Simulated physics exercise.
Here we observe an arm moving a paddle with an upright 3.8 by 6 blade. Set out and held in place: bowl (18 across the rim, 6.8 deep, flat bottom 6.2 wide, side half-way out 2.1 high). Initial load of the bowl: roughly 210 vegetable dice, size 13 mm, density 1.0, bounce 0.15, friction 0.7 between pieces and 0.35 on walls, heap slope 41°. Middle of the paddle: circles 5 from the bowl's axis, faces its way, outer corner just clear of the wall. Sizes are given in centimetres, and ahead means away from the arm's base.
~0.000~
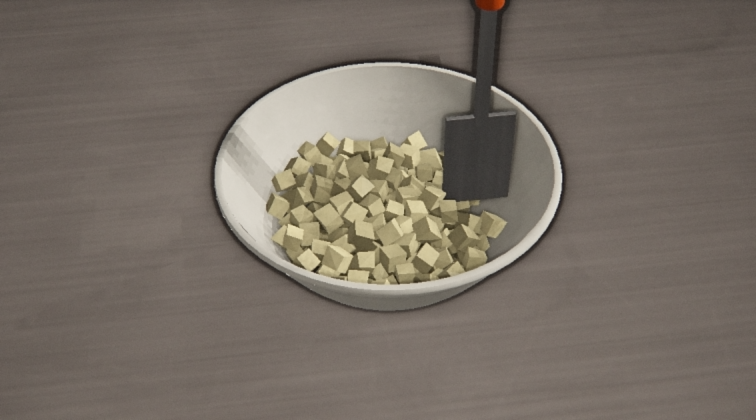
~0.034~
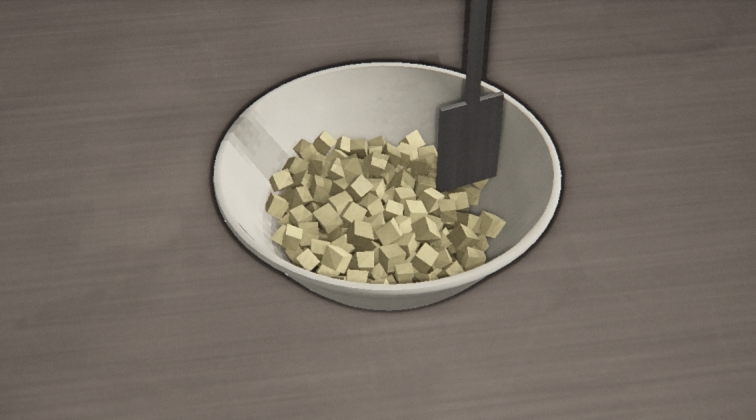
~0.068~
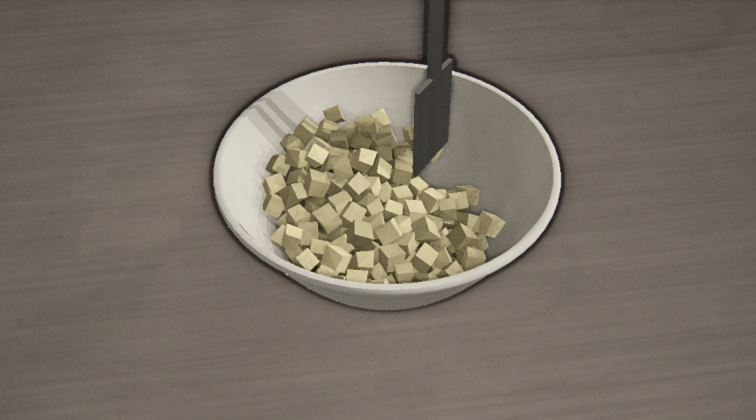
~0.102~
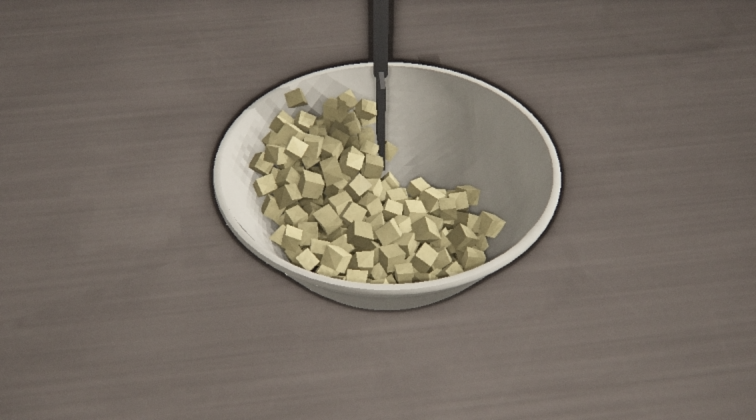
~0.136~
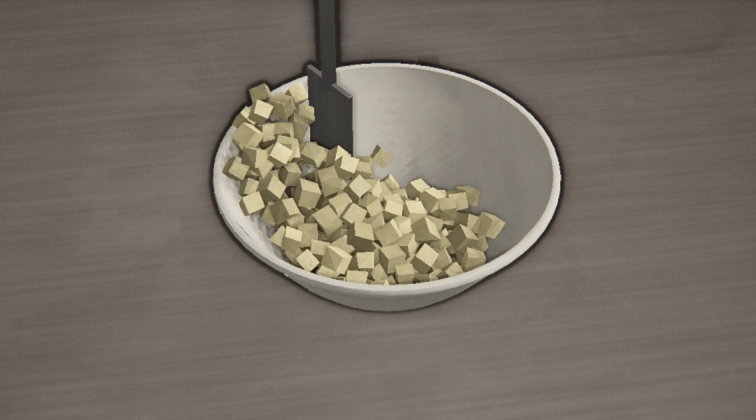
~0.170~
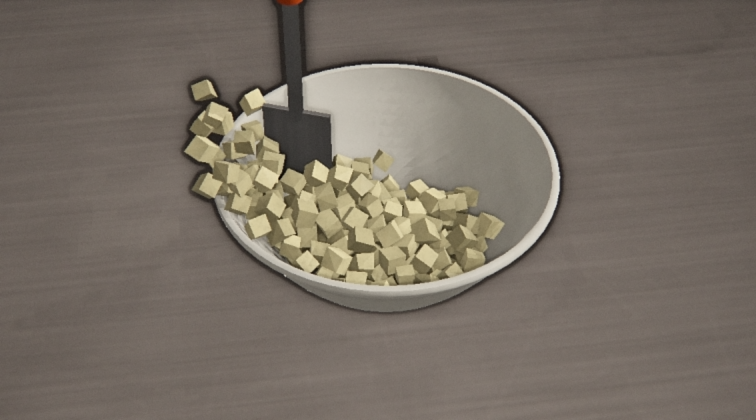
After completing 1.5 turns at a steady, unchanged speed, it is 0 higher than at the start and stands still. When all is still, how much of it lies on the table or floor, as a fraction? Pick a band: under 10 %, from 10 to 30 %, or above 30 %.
Above 30 %.
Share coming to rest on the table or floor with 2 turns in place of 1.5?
That would give some 45 percent.
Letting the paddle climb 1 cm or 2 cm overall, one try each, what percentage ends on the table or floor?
That gives about 30 per cent and 30 per cent, in order.
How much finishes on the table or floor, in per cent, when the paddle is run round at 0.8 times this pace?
Roughly 35 per cent.
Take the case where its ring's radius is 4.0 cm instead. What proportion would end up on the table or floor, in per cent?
Around 55 in a hundred.
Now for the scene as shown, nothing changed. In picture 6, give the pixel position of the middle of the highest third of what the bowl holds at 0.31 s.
I'd point to somewhere close to (472, 216).
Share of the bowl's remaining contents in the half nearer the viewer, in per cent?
About 65 per cent.
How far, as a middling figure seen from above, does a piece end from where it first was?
Near 8 cm.
After 0.31 s, 302° round, highest piece 11 above the table; 169 in the bowl, 8 on the table or floor, 32 in flight or on the tool.
After 0.45 s, 87° round, highest piece 9 above the table; 145 in the bowl, 44 on the table or floor, 20 in flight or on the tool.
After 0.72 s, 180° round, highest piece 7 above the table; 131 in the bowl, 78 on the table or floor.
After 1.42 s, 180° round, highest piece 6 above the table; 131 in the bowl, 78 on the table or floor.
In the end, 131 in the bowl, 78 on the table or floor. That is 37 % on the table or floor.
